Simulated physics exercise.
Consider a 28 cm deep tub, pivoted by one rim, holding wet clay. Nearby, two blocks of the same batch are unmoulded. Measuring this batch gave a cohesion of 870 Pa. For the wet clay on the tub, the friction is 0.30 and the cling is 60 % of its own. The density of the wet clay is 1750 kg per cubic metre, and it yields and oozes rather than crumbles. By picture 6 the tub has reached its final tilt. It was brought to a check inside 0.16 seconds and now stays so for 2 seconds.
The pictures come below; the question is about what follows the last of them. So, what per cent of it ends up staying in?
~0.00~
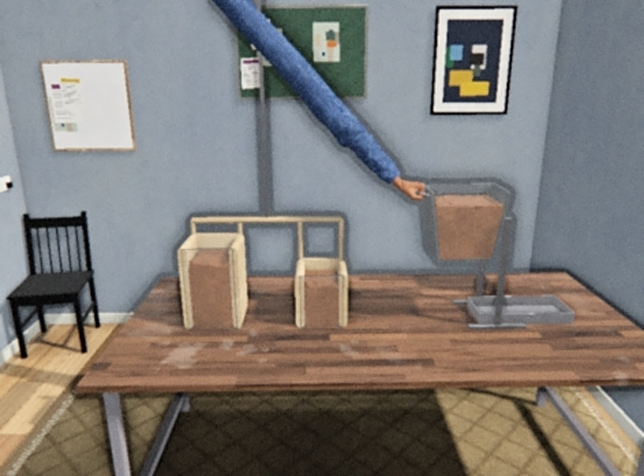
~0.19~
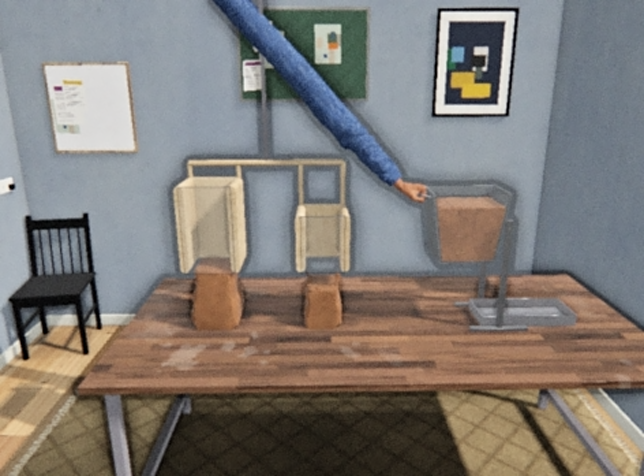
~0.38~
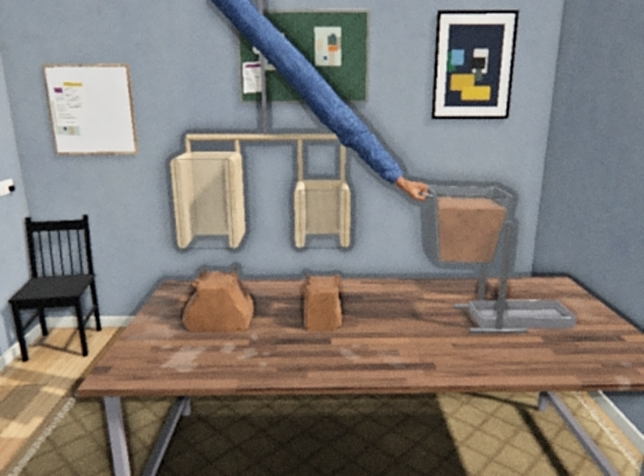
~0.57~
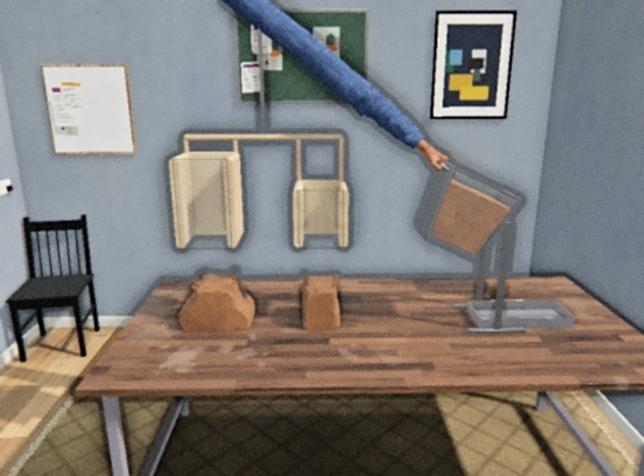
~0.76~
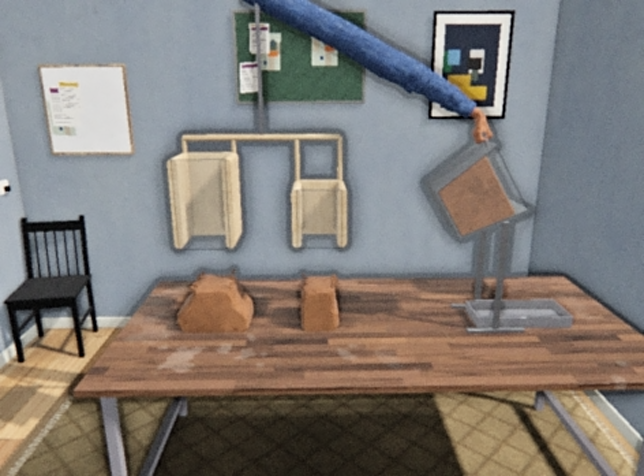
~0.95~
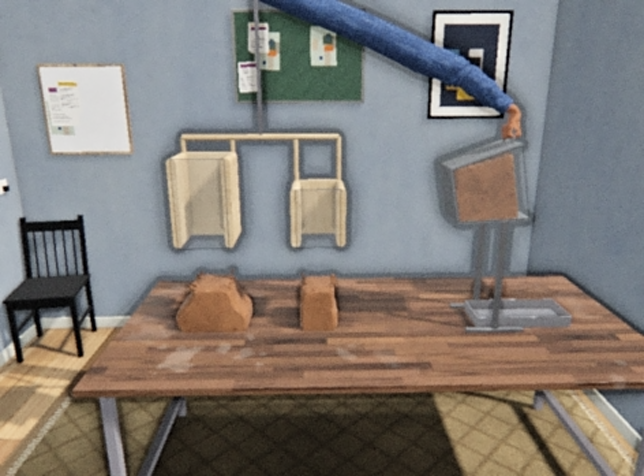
Expect roughly 100 %.
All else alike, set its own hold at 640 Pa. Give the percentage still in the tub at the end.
75 %.
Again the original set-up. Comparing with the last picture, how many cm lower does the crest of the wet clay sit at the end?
About 2 cm.
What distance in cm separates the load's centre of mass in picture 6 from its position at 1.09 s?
Displacement noted: Approx. 1 cm... about that.
By 1.09 s, the tub is at 79 degrees and holds 100 %.
By 1.26 s, the tub is at 79 degrees and holds 100 %.
By 1.43 s, the tub is at 79 degrees and holds 100 %.
By 1.60 s, the tub is at 79 degrees and holds 100 %.
By 2.95 s, at the end, the tub is at 79 degrees and holds 100 %.
